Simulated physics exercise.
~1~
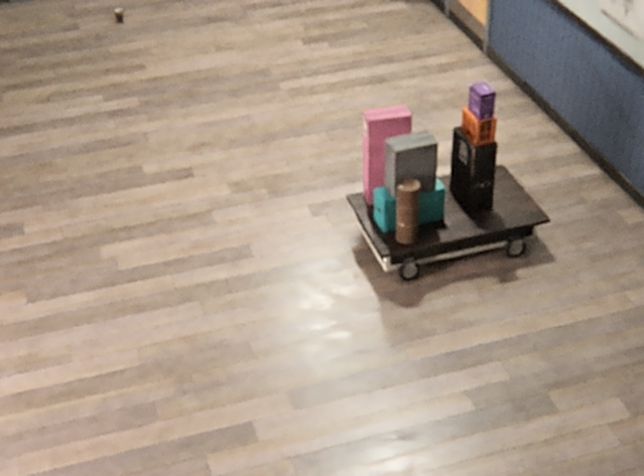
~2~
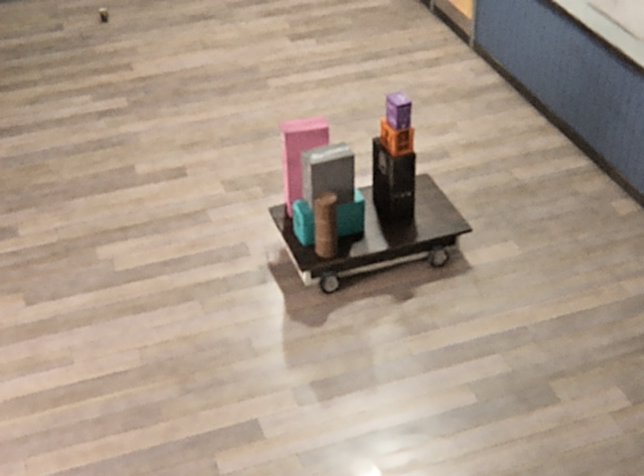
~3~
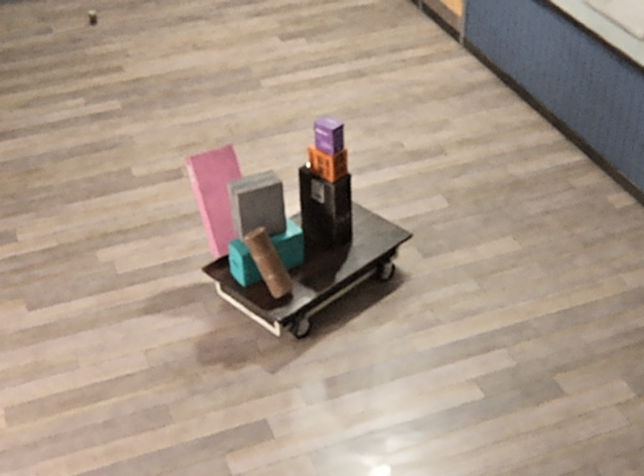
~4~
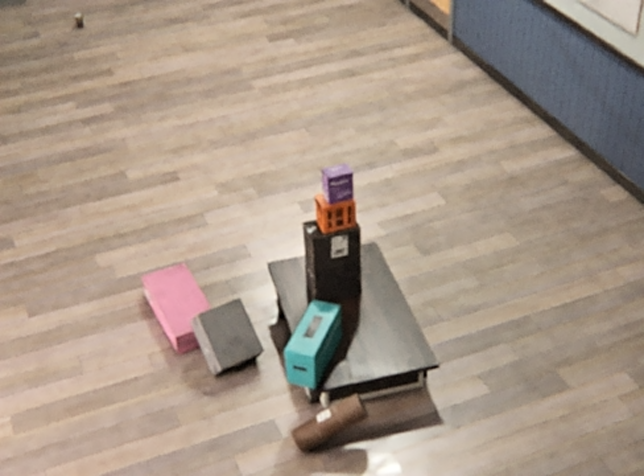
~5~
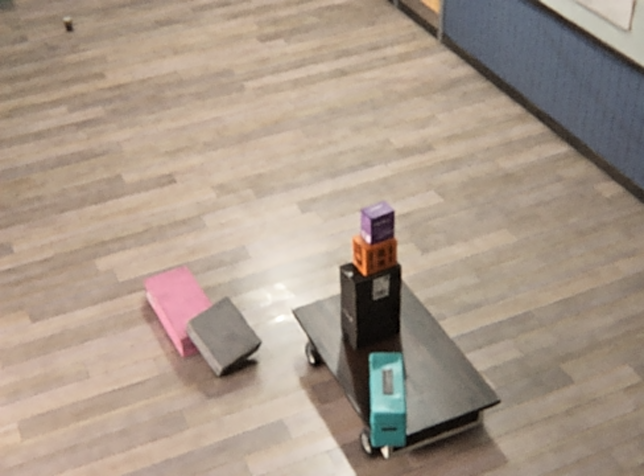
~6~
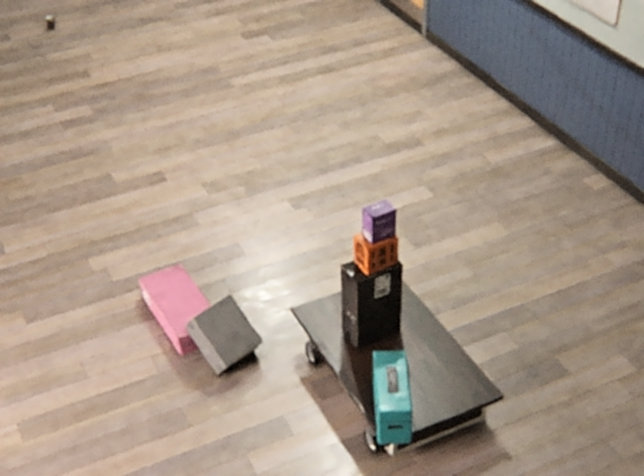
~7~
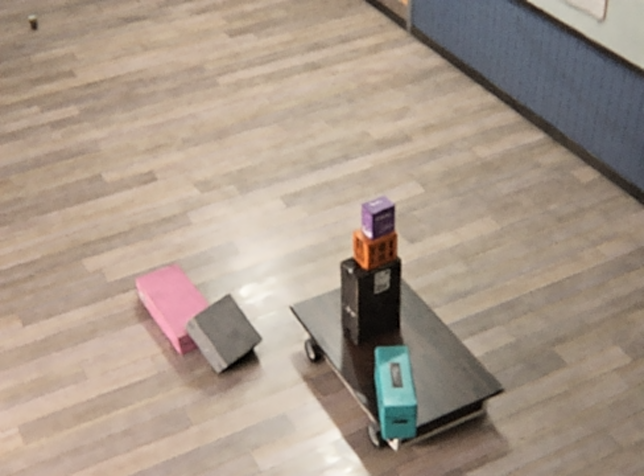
The clip opens on a flat black cart rolling left across a wood-look floor, carrying pink, grey and turquoise pieces, a brown canister, and a black box topped by an orange crate and a purple box. As the cart swings round toward the viewer, the pink box and the canister lean. The pink and grey boxes drop to the floor on the left, while the canister topples off the near side and goes out of sight. The turquoise toolbox shifts to the near edge of the deck. The cart rolls slightly right and stops, with the toolbox and the black, orange and purple stack still aboard.
